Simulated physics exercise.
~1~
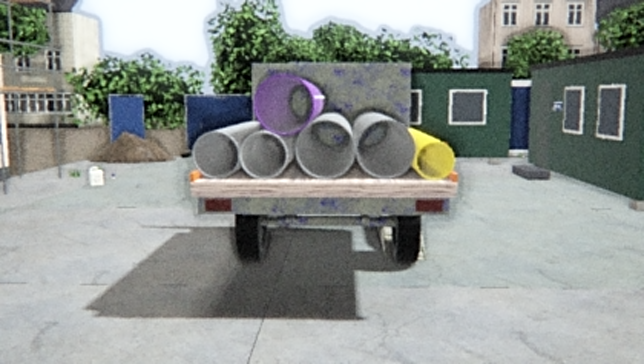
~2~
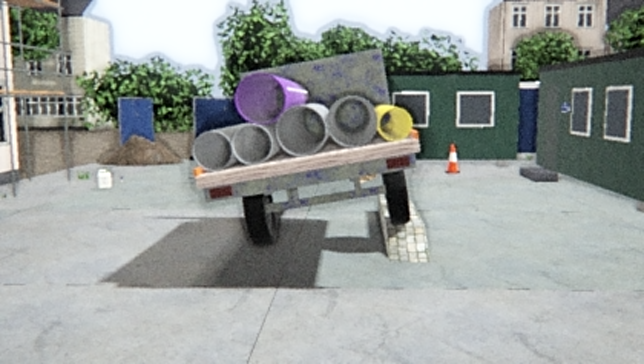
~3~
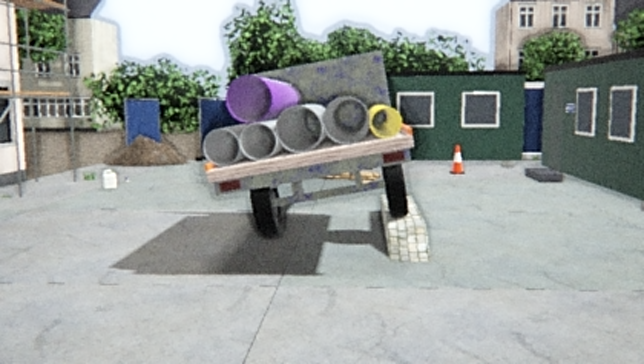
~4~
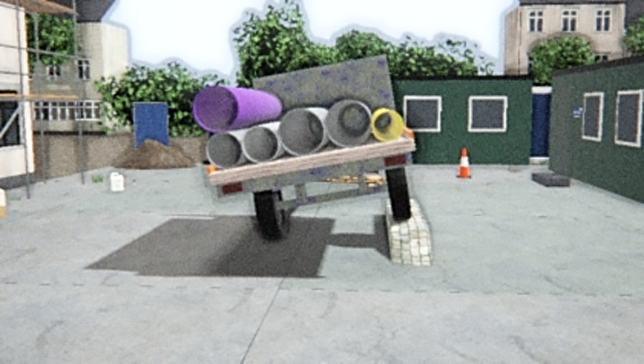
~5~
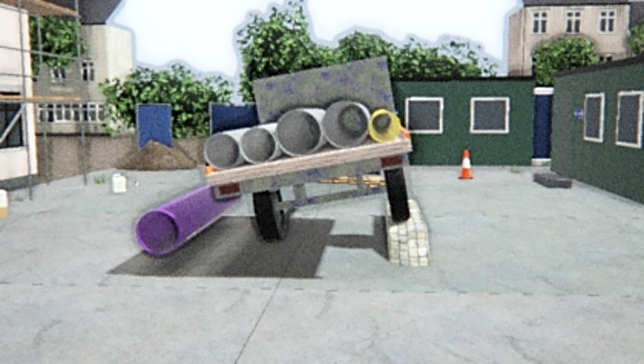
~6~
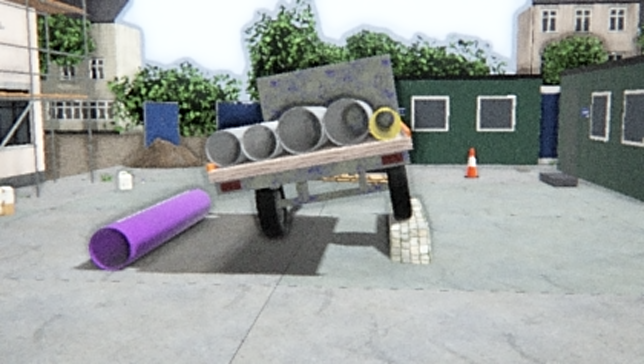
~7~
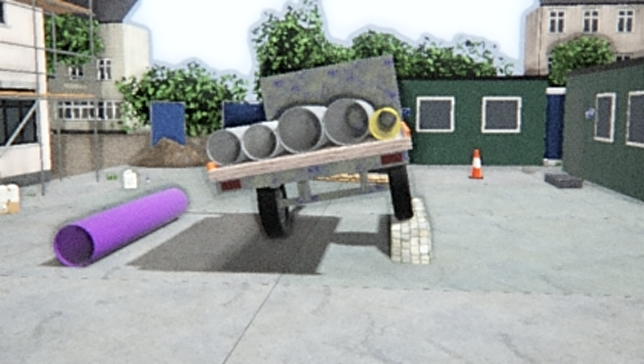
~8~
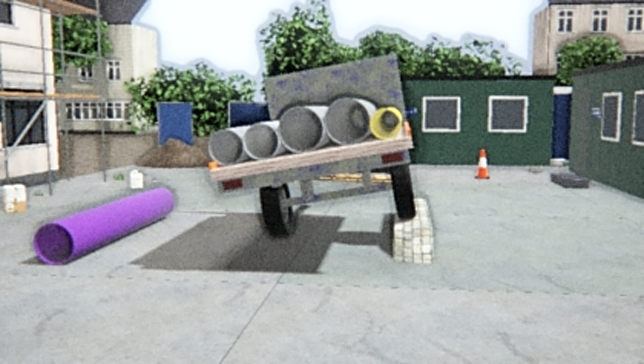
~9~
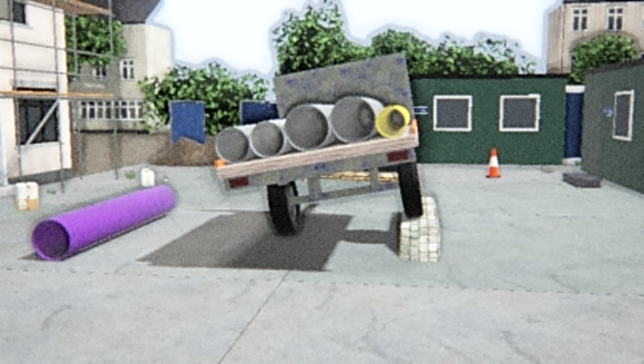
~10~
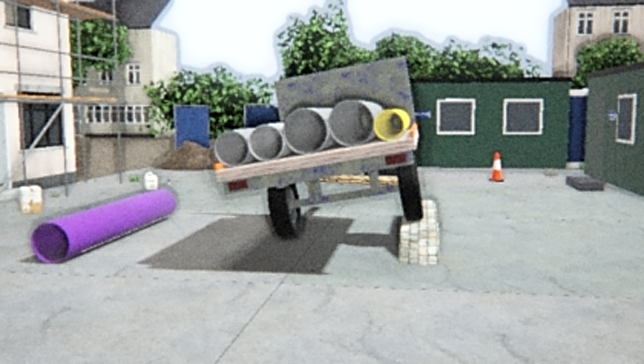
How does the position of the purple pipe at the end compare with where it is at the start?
At the start the purple pipe lies on top of the grey pipes on the trailer, and at the end it rests on the ground to the left of the trailer.
